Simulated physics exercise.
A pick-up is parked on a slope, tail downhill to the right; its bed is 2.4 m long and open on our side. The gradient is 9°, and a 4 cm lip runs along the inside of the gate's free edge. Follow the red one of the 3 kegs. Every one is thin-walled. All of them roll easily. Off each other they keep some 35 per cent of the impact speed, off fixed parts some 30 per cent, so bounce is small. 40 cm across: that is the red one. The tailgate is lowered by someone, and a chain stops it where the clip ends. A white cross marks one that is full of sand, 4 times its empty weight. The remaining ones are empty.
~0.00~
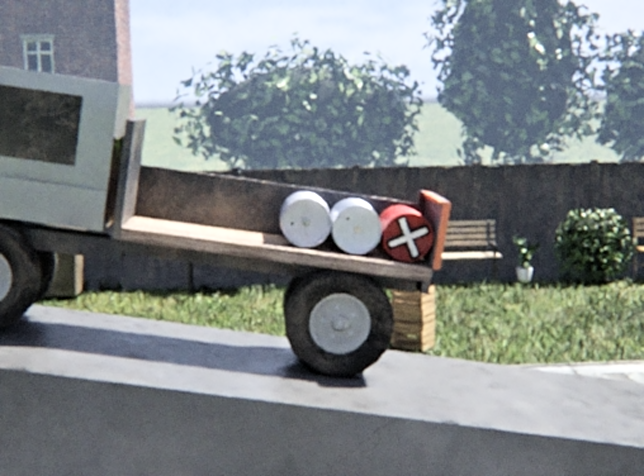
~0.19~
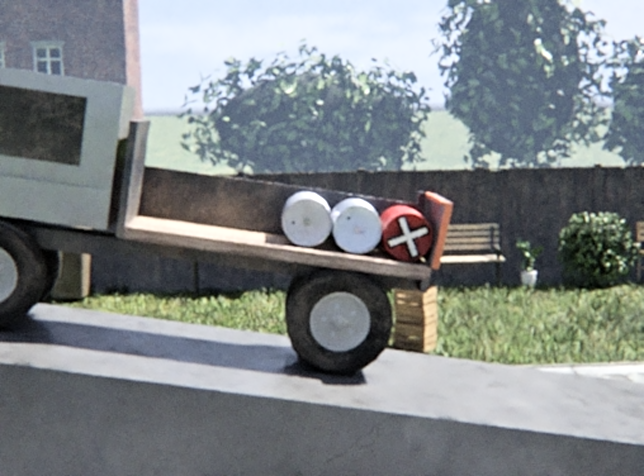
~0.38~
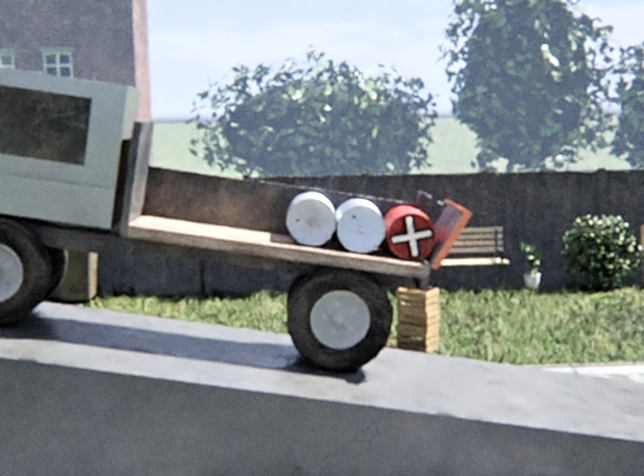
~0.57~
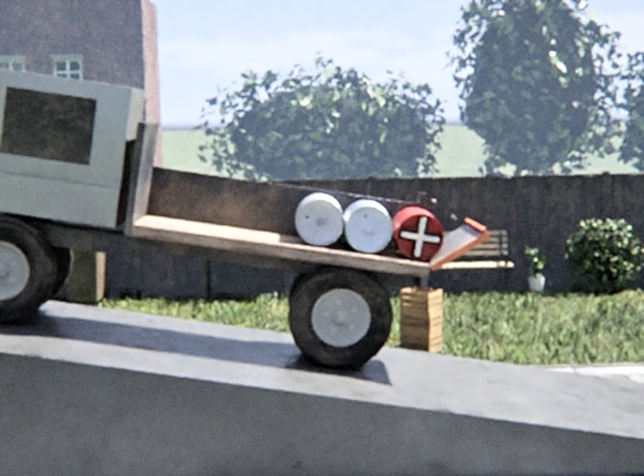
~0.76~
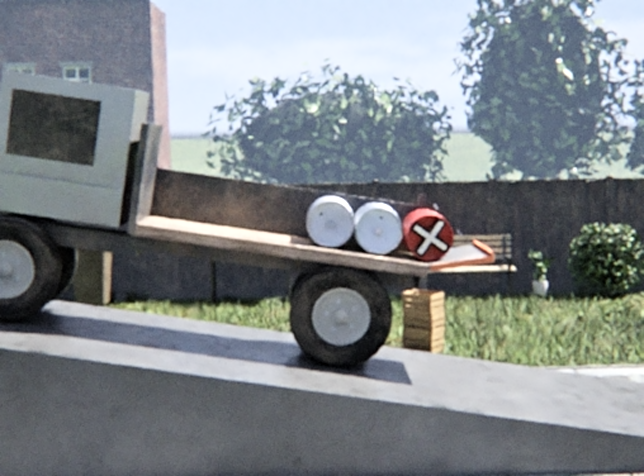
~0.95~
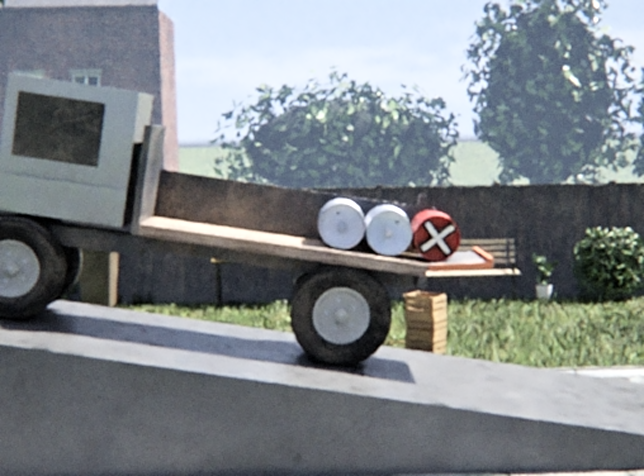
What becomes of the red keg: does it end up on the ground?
Oh, that one is staying.
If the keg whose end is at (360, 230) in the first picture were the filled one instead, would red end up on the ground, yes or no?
Red? Yes, it will, then.
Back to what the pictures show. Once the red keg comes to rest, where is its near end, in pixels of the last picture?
It comes to rest at about (471, 236).
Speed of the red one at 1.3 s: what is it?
Around 0.3 m/s.
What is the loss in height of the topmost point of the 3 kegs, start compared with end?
About 10 cm.
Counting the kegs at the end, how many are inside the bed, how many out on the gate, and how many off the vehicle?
2 - 1 - 0.
After 1.3 s, red is on the gate, 20 cm past the hinge, rolling right; 0 gone off the back.
After 1.5 s, red is on the gate, 25 cm past the hinge, rolling right; 0 gone off the back.
After 1.9 s, red is on the gate, 35 cm past the hinge; 0 gone off the back.
At rest (2.2 s), red is on the gate, 35 cm past the hinge; 0 gone off the back.
